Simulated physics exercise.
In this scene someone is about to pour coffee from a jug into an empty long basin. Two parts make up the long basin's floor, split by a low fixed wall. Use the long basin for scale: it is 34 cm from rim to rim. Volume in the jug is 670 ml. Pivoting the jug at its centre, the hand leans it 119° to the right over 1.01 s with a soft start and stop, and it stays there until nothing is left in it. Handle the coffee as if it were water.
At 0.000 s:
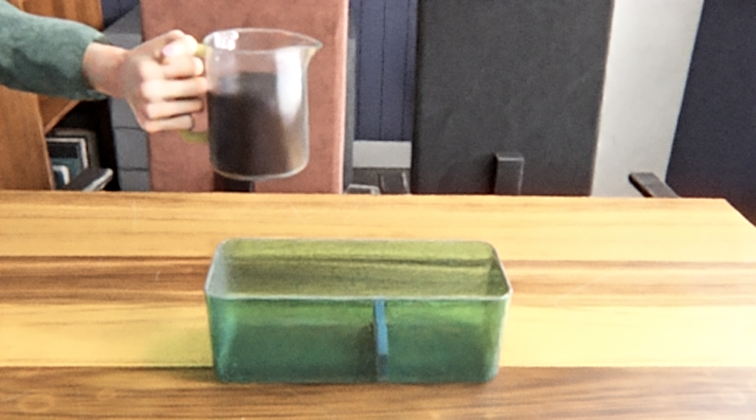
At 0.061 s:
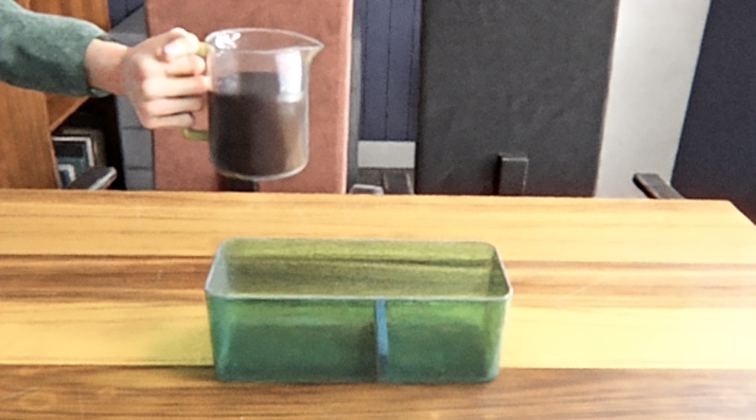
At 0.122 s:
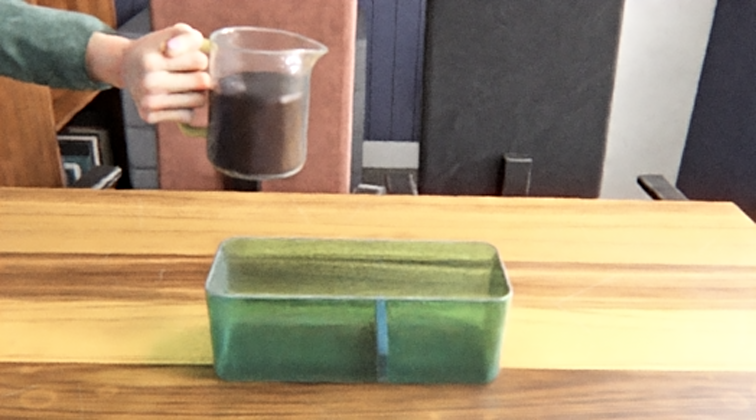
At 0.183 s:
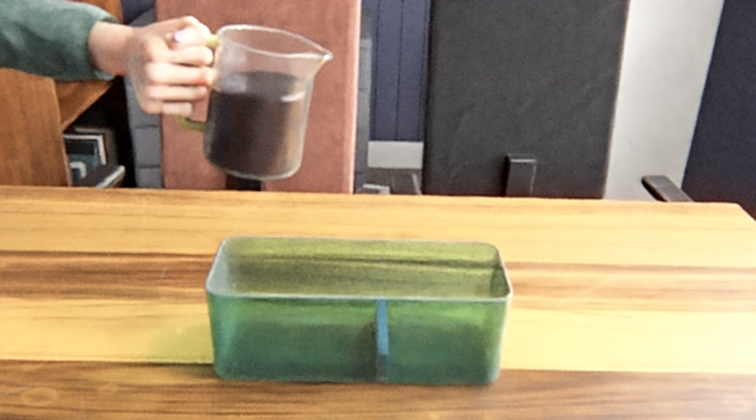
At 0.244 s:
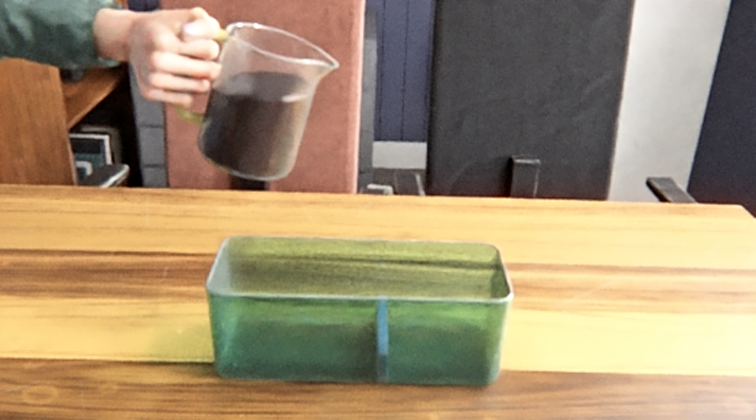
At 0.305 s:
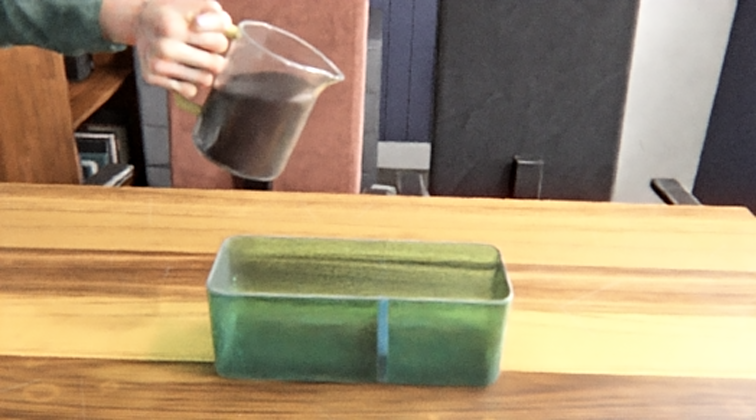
A hand in a green sleeve holds a clear glass jug of dark coffee at the upper left, above a striped wooden table seen from the front and slightly above. On the table sits an empty, long green see-through basin with a blue upright strip, with pink and black panels behind. The hand gradually leans the jug to the right, and the background shifts slightly rightward.
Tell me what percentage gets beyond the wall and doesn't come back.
Around 58 % gets beyond the wall and stays.
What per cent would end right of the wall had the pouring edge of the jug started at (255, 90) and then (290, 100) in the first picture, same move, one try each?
Try 1: Approx. 10 %; try 2: Approx. 5 %.
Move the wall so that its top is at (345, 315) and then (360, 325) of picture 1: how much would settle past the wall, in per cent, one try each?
It comes to 90 per cent, and then 80 per cent.
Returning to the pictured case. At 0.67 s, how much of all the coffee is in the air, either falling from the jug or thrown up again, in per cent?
20 %.
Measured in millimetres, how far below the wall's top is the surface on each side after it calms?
About 28 mm left, about 14 mm right.
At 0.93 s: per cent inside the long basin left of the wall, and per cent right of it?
Around 10 on the left and around 48 on the right.
Then, 0.67 s in, the tilt is 88° and 79 per cent is still to pour, 0 is left of the wall and 1 right of it.
Then, 0.93 s in, the tilt is 117° and 17 per cent is still to pour, 11 is left of the wall and 47 right of it.
Then, 1.21 s in, the tilt is 119° and 0 per cent is still to pour, 38 is left of the wall and 58 right of it.
Then, 1.51 s in, the tilt is 119° and 0 per cent is still to pour, 39 is left of the wall and 58 right of it.
Finally, 39 per cent lies left of the wall, 58 right of it and 2 outside.
